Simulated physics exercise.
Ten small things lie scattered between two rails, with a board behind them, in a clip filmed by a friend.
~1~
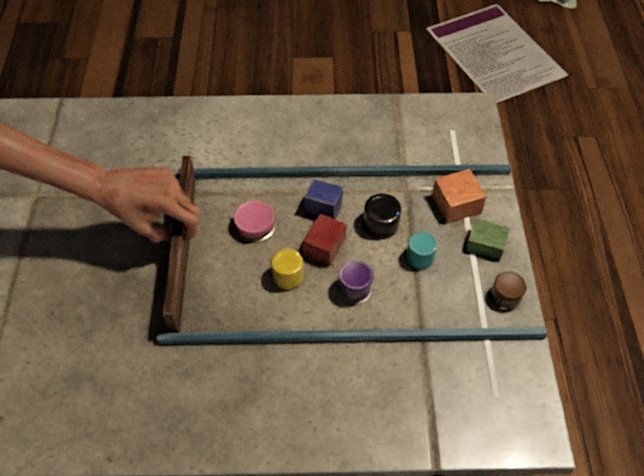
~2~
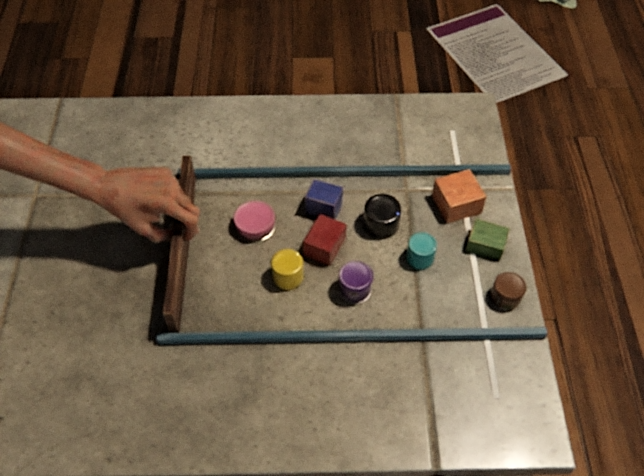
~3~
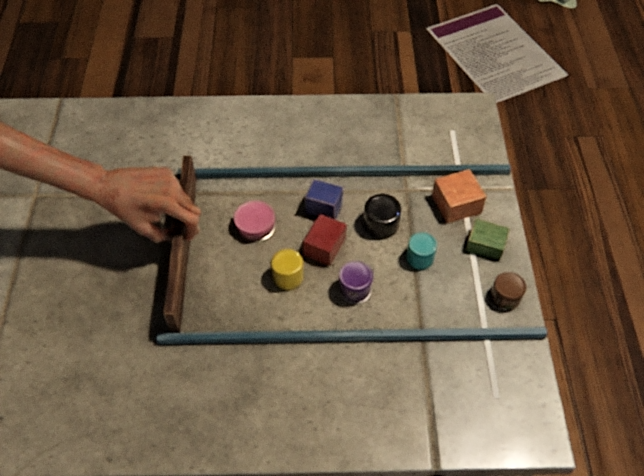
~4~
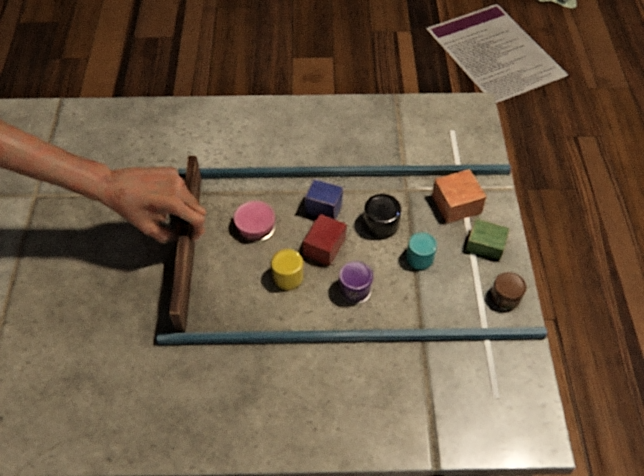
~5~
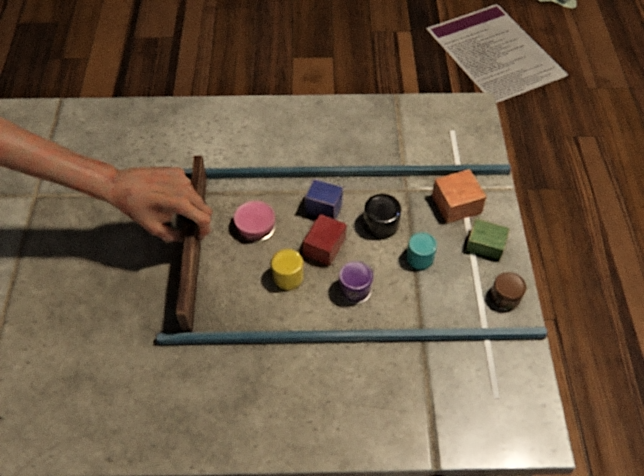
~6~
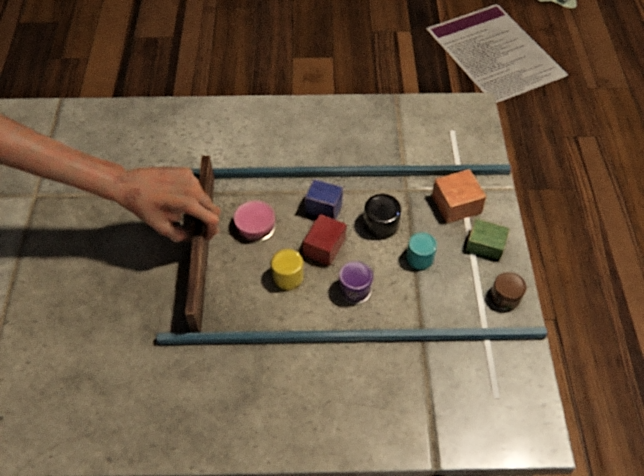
On a stone tabletop, a hand slides a dark board slightly right between two blue rails.
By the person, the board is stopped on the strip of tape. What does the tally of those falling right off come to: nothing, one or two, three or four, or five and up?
It comes to one or two.
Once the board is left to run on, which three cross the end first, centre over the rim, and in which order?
Green block, black lid, orange block.
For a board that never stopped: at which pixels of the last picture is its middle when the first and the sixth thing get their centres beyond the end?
Around (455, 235); afterwards around (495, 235).
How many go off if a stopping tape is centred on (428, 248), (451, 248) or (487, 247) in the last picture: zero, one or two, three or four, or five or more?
First no fall at all, then zero, and last five or more.
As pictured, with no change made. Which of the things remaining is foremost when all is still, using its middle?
The orange block finishes nearest.
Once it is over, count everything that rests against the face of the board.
Well, it touches 4.
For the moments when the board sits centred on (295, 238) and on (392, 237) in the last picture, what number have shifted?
By then 4, and 8.
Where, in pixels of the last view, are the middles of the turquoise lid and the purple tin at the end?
First at (523, 268); second at (500, 298).
Soon after, none off yet; brown tub at rest near (508, 291); green block at rest near (488, 239); orange block at rest near (458, 196).
At rest, the number that fall off is one or two; fallen, black lid and green block.
